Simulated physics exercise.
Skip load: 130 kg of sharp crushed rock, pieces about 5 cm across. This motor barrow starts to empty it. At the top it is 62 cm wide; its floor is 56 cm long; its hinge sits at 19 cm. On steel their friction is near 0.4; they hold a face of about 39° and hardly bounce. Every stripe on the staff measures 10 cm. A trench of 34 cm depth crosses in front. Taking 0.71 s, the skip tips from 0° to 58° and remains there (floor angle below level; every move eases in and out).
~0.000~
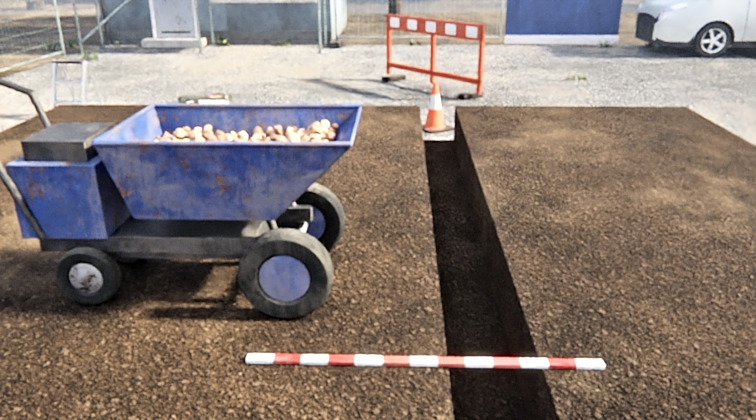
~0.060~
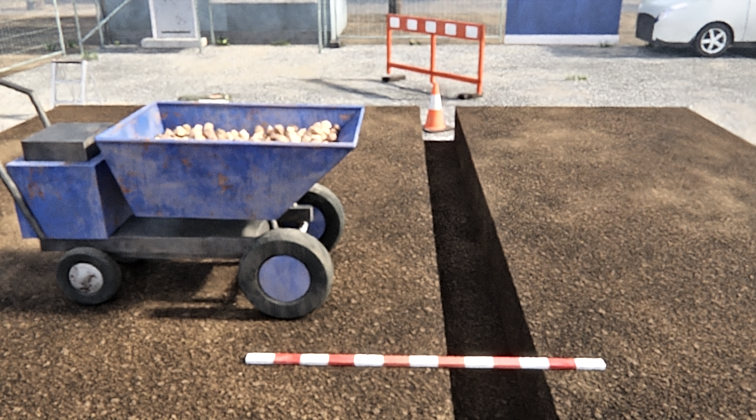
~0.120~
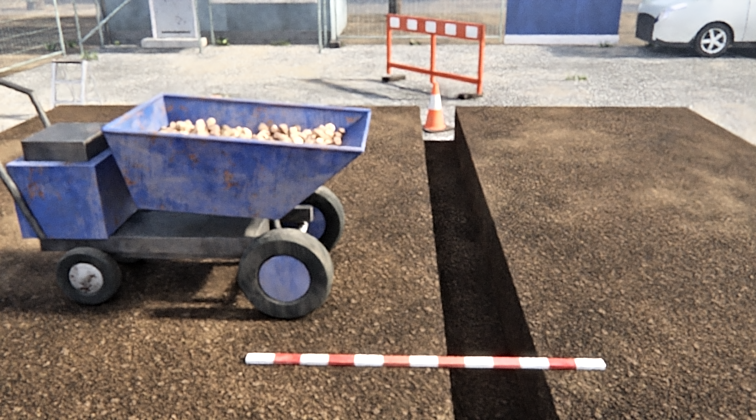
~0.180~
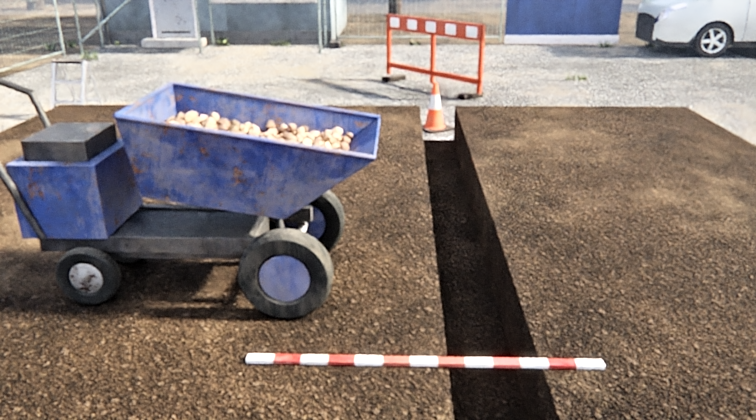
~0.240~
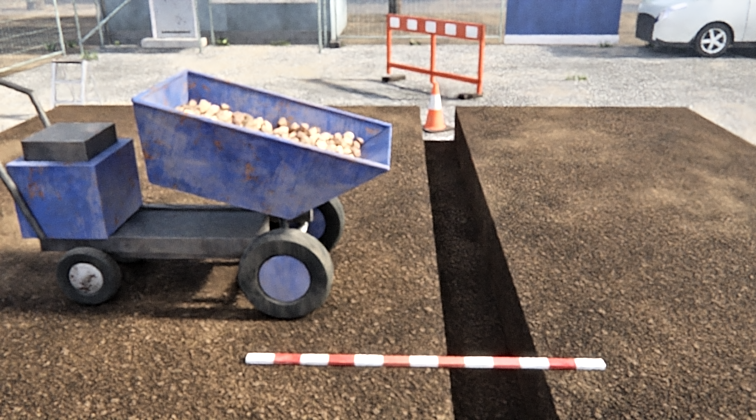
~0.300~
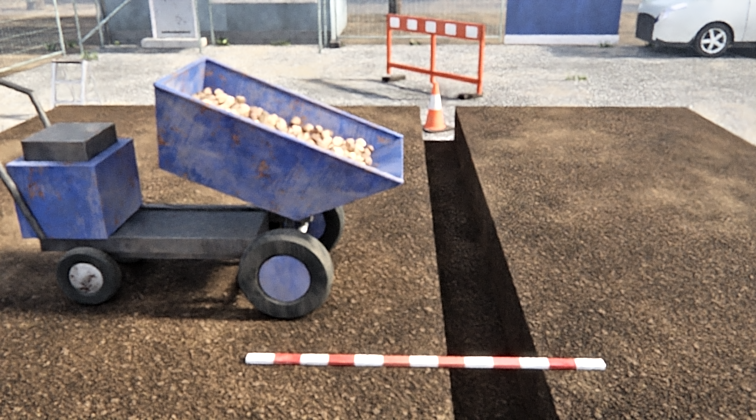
The footage shows a blue motor barrow loaded with pale stones standing left of a narrow trench, behind a red and white staff on the ground, as its skip gradually tilts forward to the right, its rear end rising.
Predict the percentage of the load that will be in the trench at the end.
Predicted: Roughly 48 %.
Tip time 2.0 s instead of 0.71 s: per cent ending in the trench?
I'd put it at some 35 in a hundred.
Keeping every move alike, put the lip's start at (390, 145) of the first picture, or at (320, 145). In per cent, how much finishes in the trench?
From the first spot near 35, from the second near 40 per cent.
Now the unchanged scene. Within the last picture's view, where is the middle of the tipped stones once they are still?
Roughly at (480, 342).
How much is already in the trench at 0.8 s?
At that moment: Approx. 0 %.
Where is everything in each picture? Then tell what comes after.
The skip is at 0°, its lip at (351, 145); the top of the load is at (285, 132), in the first picture.
The skip is at 1°, its lip at (354, 146); the top of the load is at (272, 133); the stones move at 0.3 m/s on average, in the second picture.
Lip at (362, 151), floor tilted 4°, highest stones at (192, 130); the stones move at 0.5 m/s on average, in the third picture.
The skip is at 9°, its lip at (374, 158); the top of the load is at (192, 124); the stones move at 0.8 m/s on average, in the fourth picture.
The skip is at 15°, its lip at (388, 169); the top of the load is at (195, 111); the stones move at 1.0 m/s on average, in the fifth picture.
The skip is at 22°, its lip at (402, 183); the top of the load is at (209, 99); the stones move at 1.0 m/s on average, in the sixth picture.
After 0.5 s the floor is at 49°; 100 % in the skip; the foremost stones are at (403, 209).
After 0.8 s the floor is at 58°; 98 % in the skip, 2 % in the trench; the foremost stones are at (467, 257).
After 1.2 s the floor is at 58°; 70 % in the skip, 1 % short of the trench, 28 % in the trench, 2 % past the trench; the foremost stones are at (551, 295).
After 3.1 s the floor is at 58°; 50 % in the skip, 48 % in the trench, 2 % past the trench; the foremost stones are at (586, 289).
